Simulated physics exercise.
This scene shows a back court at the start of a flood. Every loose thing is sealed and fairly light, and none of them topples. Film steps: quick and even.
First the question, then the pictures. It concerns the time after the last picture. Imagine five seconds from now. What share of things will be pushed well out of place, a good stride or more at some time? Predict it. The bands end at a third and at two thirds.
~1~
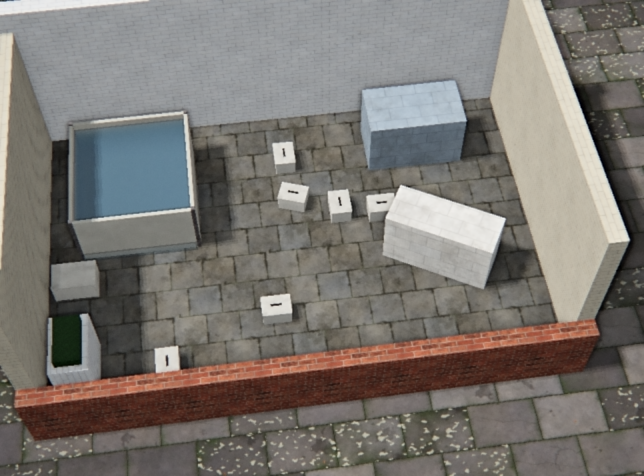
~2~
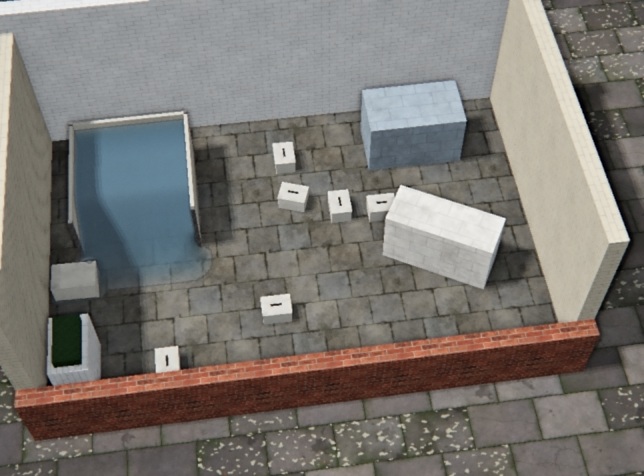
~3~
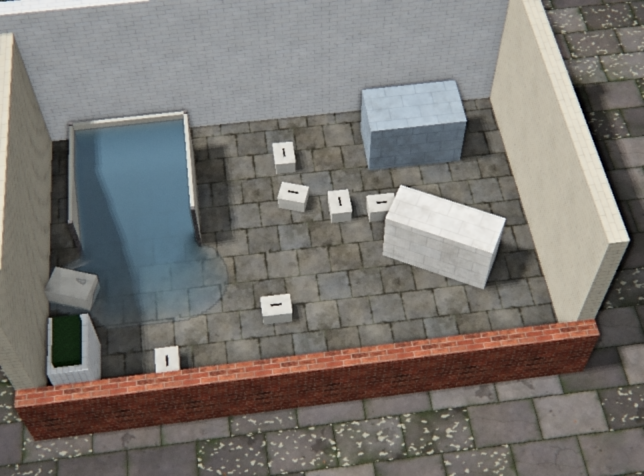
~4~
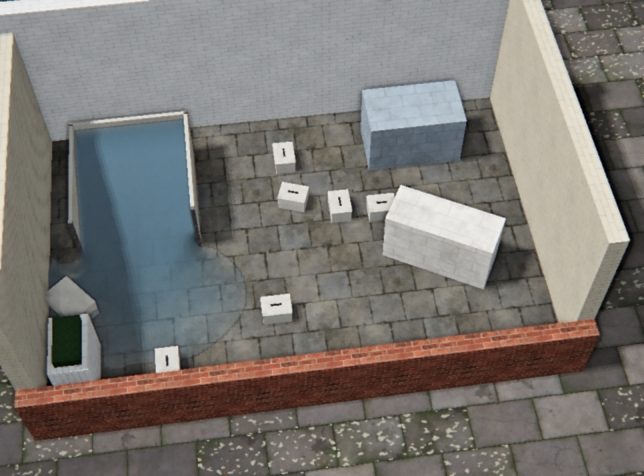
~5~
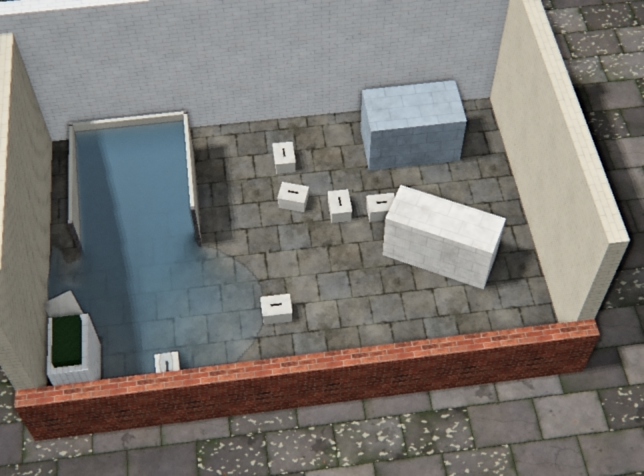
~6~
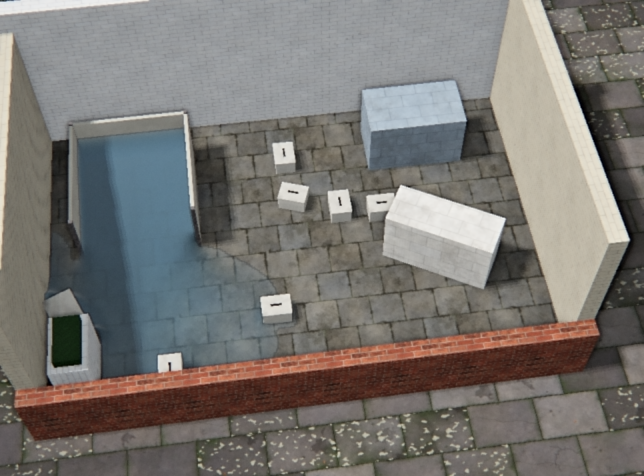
It climbs to two thirds.
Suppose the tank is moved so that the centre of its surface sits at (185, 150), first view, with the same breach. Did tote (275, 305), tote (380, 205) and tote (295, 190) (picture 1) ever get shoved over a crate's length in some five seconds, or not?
Covered the distance, covered the distance, short of it.
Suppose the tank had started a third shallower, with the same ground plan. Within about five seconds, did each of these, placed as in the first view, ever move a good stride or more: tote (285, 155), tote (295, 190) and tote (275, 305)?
Object 1: Didn't cover it. Object 2: Didn't cover it. Object 3: Covered it.
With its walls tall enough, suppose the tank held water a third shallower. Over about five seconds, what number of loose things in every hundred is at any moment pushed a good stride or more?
60 % or so.
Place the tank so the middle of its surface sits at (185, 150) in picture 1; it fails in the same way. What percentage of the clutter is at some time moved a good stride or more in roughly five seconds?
Roughly 60 %.
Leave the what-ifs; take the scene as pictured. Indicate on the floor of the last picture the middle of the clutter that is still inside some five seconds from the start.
About (361, 210).
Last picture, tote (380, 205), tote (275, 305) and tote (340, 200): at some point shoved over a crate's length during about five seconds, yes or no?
Outcome, each in turn - passed the mark / passed the mark / passed the mark.
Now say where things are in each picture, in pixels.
The first frame shows a crate at (73, 275) rests on the ground; a tote at (167, 361) rests on the ground; 0 of 7 have shifted.
The second frame shows a crate at (73, 275), on the bottom; a tote at (167, 361) rests on the ground; 0 of 7 have shifted.
The third frame shows a crate at (70, 283) rests on the ground, close to its start; a tote at (167, 361) rests on the ground; 1 of 7 have shifted.
The fourth frame shows a crate at (69, 298), on the bottom, a stride from its start; a tote at (167, 361), on the bottom; 1 of 7 have shifted.
The fifth frame shows a crate at (65, 313) rests on the ground, a stride from its start; a tote at (167, 367), on the bottom, close to its start; 2 of 7 have shifted.
The sixth frame shows a crate at (64, 312), on the bottom, a stride from its start; a tote at (170, 368), afloat, close to its start; 2 of 7 have shifted.
A moment on, 1 of 7 are well off their spots; 2 afloat.
Next, 2 of 7 are well off their spots; 2 afloat.
Later, 4 of 7 are well off their spots; 3 afloat.
In the end, 5 of 7 are well off their spots, and 5 have been at some point; 4 afloat.
